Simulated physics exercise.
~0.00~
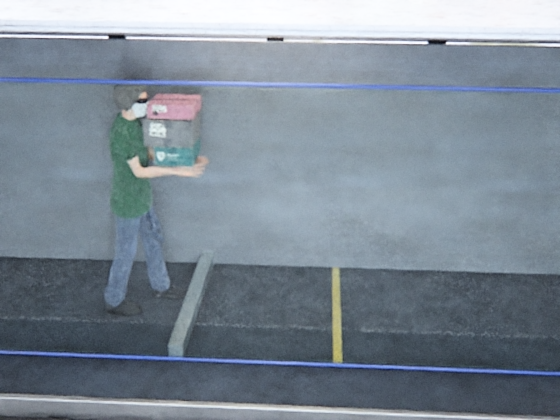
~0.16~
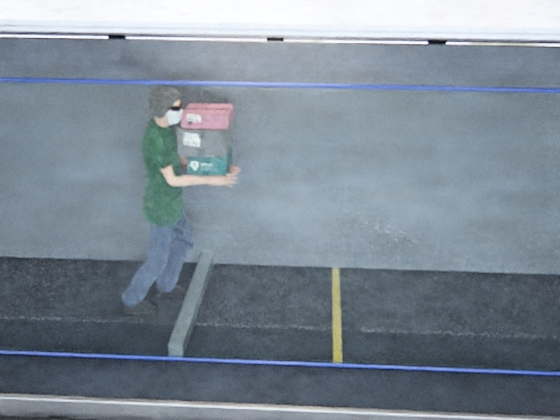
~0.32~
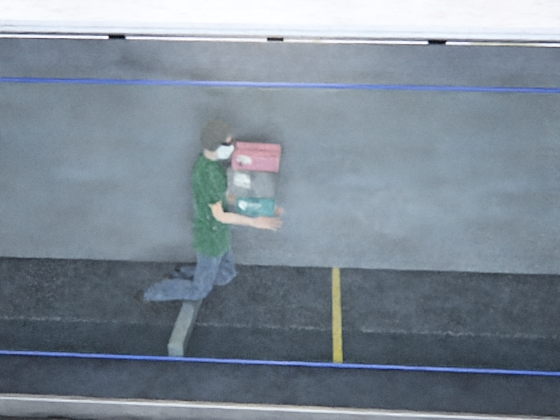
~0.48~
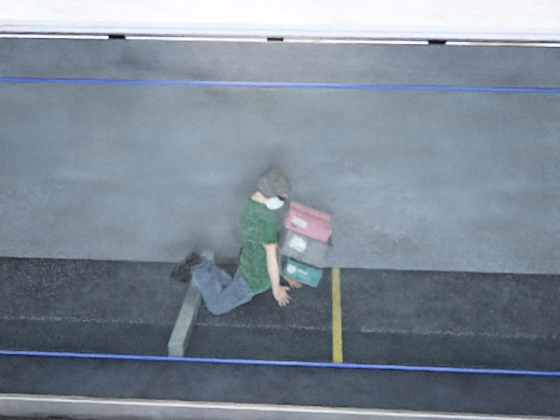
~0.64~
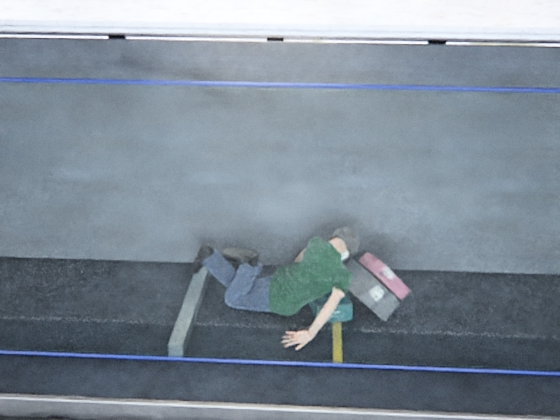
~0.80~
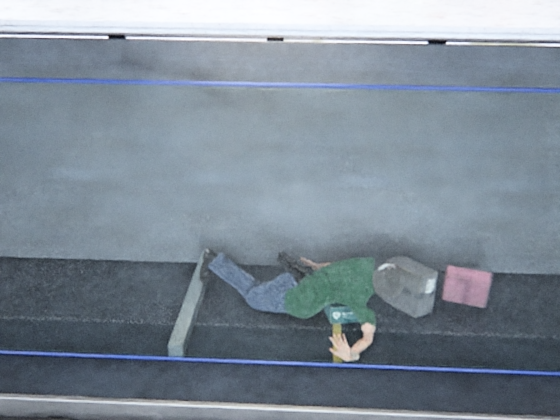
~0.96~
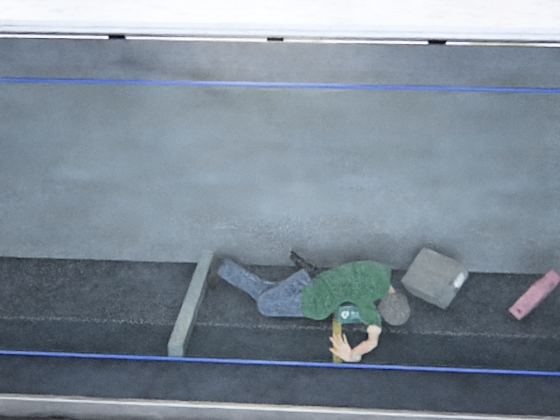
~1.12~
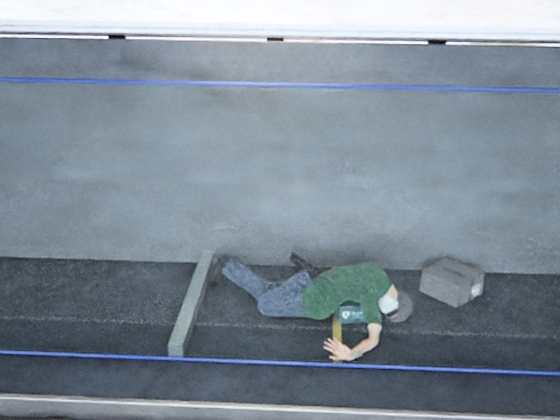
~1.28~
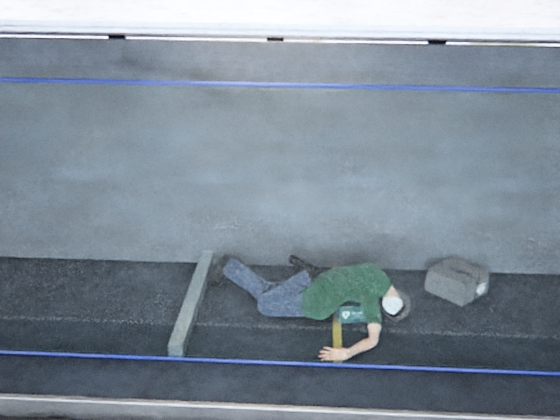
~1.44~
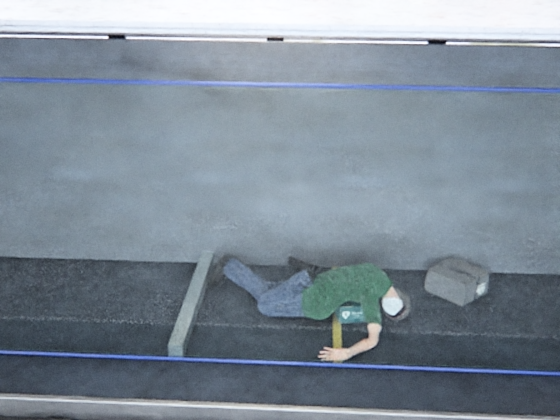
A masked person in a green shirt carrying three stacked boxes tripped over a low grey barrier and fell forward, sending the pink and grey boxes tumbling right, and ended up lying face down over the teal one at the yellow line.
